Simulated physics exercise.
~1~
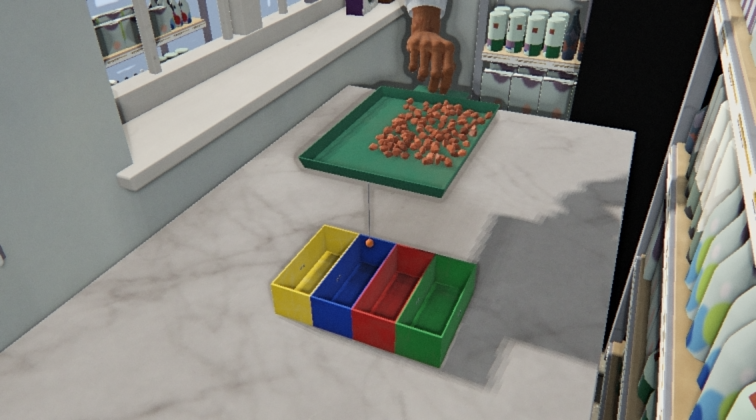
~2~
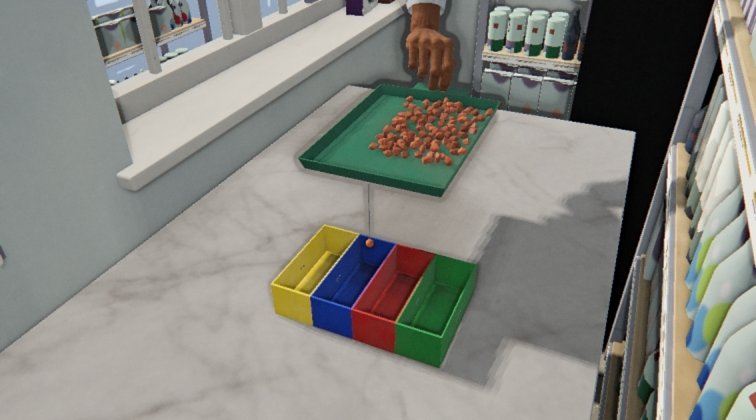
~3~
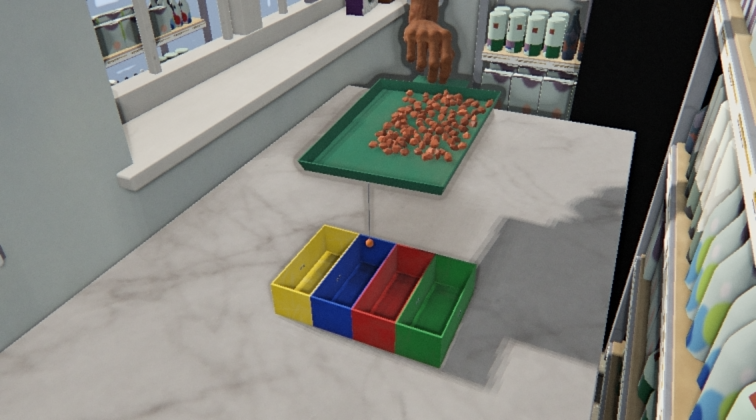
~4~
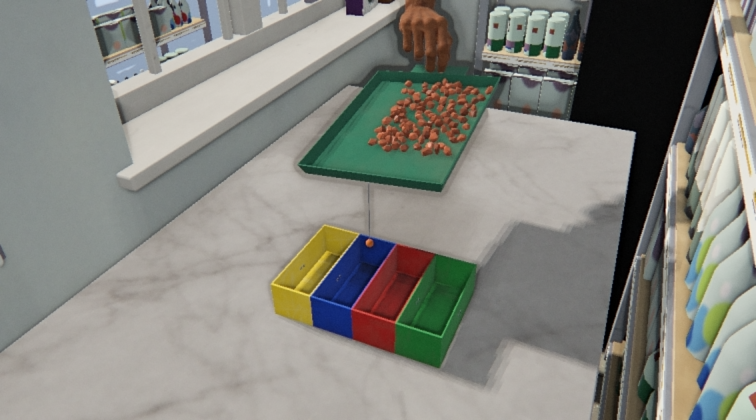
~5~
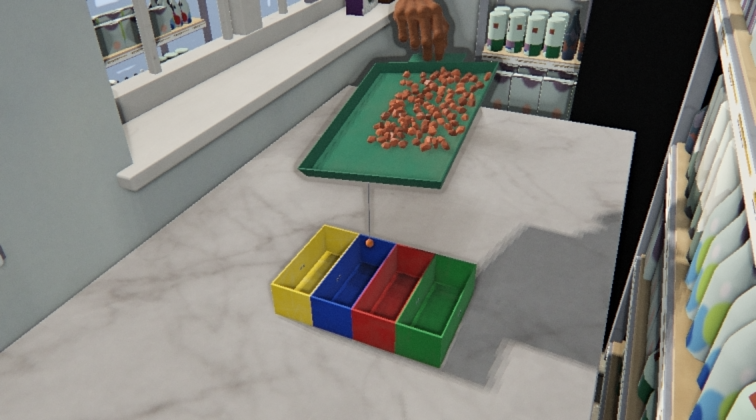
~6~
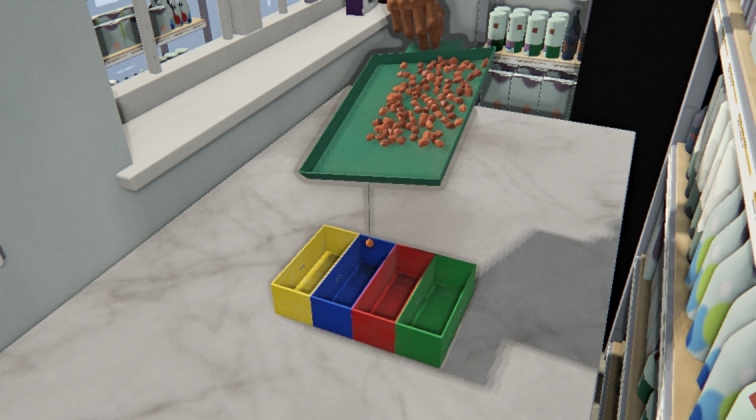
A green tray of crushed brick bits started out level above yellow, blue, red and green compartments, then its far side rose as it slanted toward its near left corner, a hand behind it.
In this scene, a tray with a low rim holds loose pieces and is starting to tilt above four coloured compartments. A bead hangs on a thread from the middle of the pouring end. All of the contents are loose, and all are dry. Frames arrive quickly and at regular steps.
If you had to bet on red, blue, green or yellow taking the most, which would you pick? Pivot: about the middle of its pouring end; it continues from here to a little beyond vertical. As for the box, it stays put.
I would pick yellow.
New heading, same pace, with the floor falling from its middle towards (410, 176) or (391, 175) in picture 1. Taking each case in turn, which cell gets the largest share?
The green one; red.
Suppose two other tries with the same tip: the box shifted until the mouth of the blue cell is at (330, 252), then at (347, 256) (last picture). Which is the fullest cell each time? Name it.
First: That yellow cell. Second: The yellow one.
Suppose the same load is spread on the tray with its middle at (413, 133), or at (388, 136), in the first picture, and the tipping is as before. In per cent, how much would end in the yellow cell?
Respectively 50 and 50 per cent.
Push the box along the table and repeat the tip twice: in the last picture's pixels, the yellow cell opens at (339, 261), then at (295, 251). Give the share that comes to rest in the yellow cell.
In order: 10 percent and 70 percent.
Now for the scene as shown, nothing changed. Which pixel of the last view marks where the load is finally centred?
The centre settles at about (288, 278).
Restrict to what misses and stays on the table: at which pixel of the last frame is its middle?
Centre at rest: About (263, 276).
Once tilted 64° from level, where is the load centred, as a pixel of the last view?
The middle of the pieces sits at roughly (324, 169).
Shortly afterwards, tray tipped steeply; the bulk on the tray; only a few in the yellow cell; a little falling or outside the box.
Next, tray tipped past a quarter turn; a little on the tray; near a quarter in the yellow cell; near two thirds falling or outside the box.
Some moments later, tray tipped past a quarter turn; near a third in the yellow cell; near two thirds falling or outside the box.
In the end, tray tipped past a quarter turn; near a third in the yellow cell; none at all in the green cell; none at all in the red cell; none at all in the blue cell; near two thirds outside the box.
